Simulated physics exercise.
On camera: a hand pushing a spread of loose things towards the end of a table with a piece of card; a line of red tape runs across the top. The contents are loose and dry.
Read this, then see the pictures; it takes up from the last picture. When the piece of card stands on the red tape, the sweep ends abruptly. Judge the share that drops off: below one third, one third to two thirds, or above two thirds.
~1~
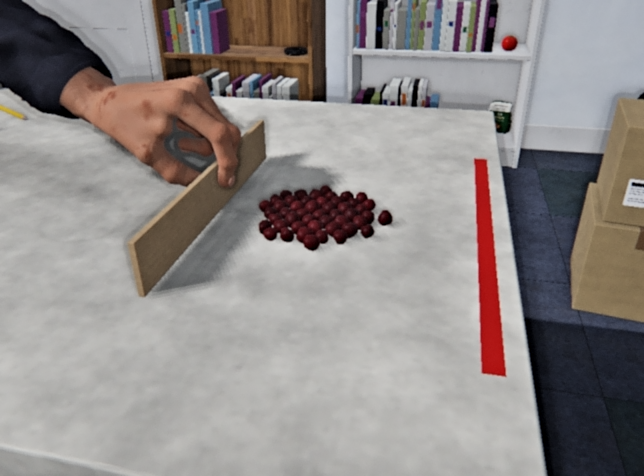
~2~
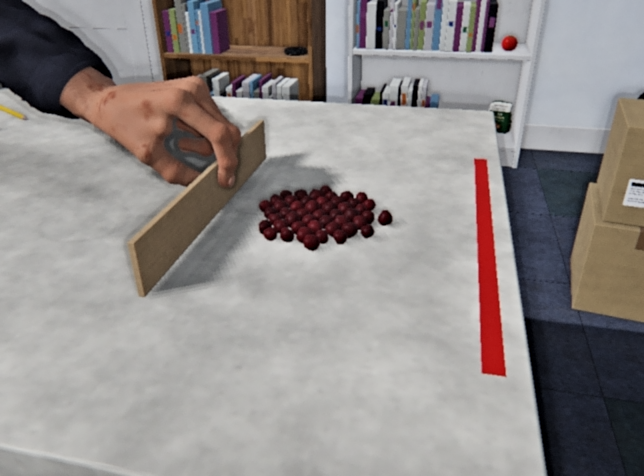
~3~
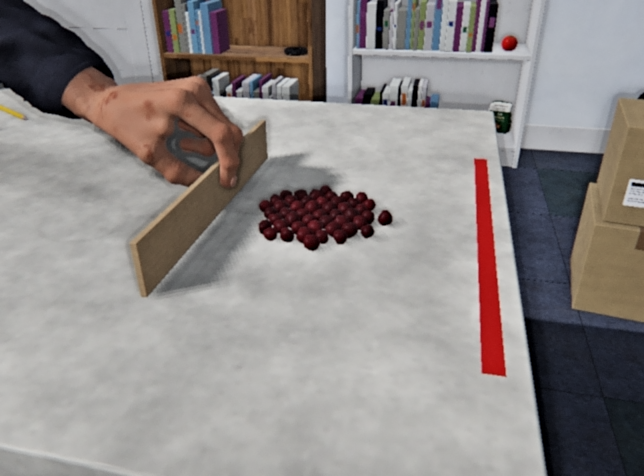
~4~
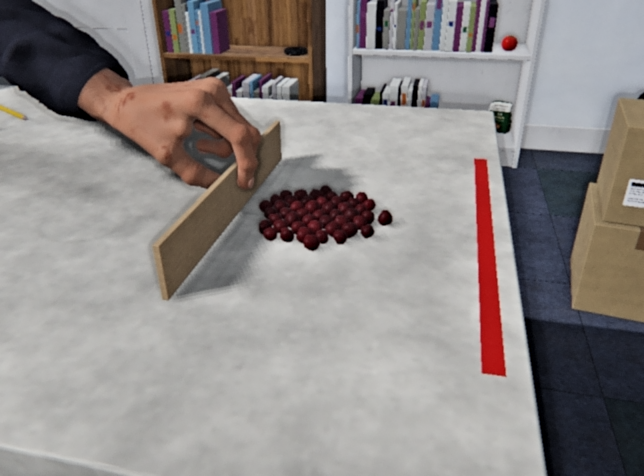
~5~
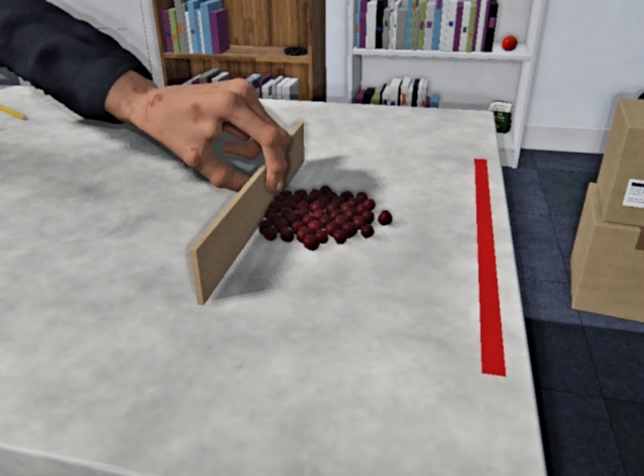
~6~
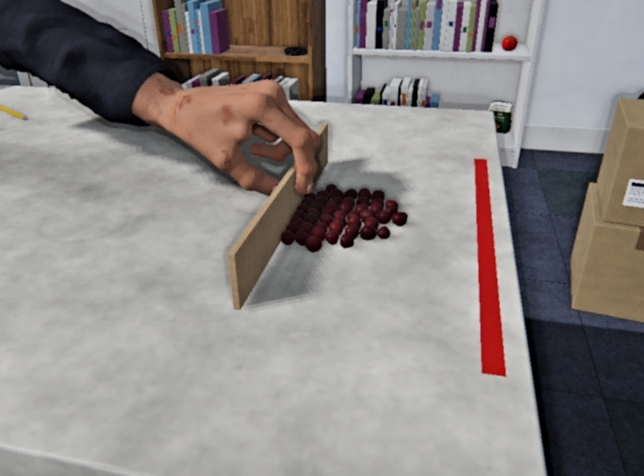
Above two thirds.
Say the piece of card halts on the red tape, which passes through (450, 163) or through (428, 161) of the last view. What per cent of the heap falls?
Note: Case one 40 in a hundred; case two 10 in a hundred.
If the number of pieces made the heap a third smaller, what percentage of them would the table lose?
I'd say close to 100 %.
Just after the last frame, piece of card still moving, near (397, 181); heap all on the table, its front near (484, 223).
A moment on, piece of card stopped at the red tape; heap roughly two thirds over the edge.
Further on, piece of card stopped at the red tape; heap every one over the edge.
When it is over, piece of card stopped at the red tape; heap every one over the edge.
